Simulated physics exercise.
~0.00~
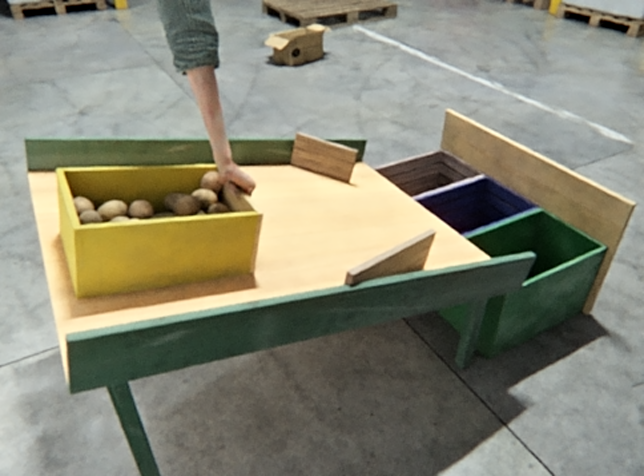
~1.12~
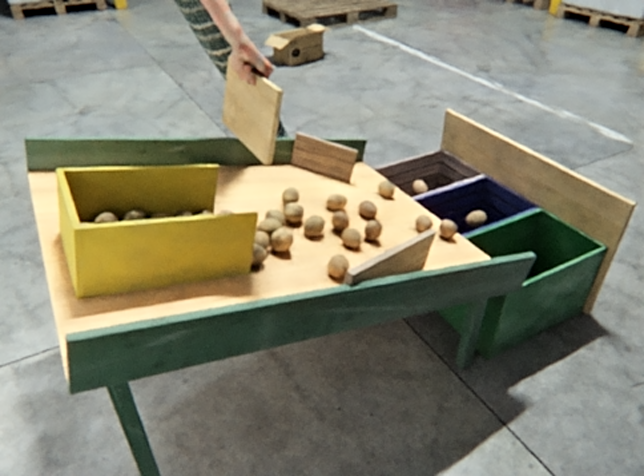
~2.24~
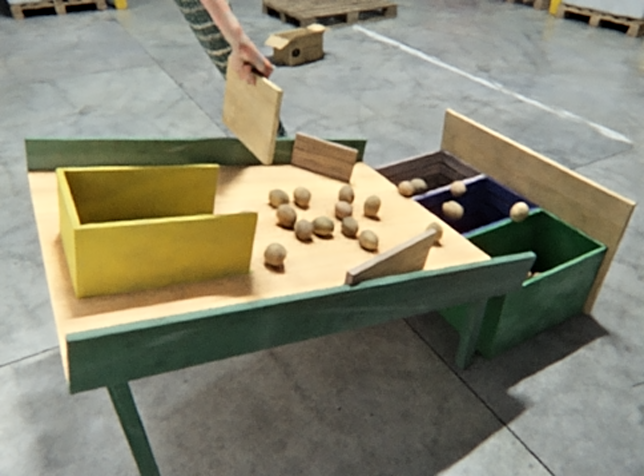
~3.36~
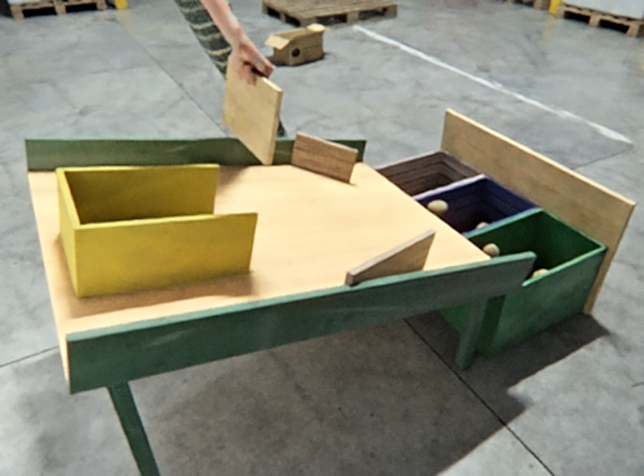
Hand lifting a board from a yellow pen, letting round brown goods roll down a sloping table into bins below.
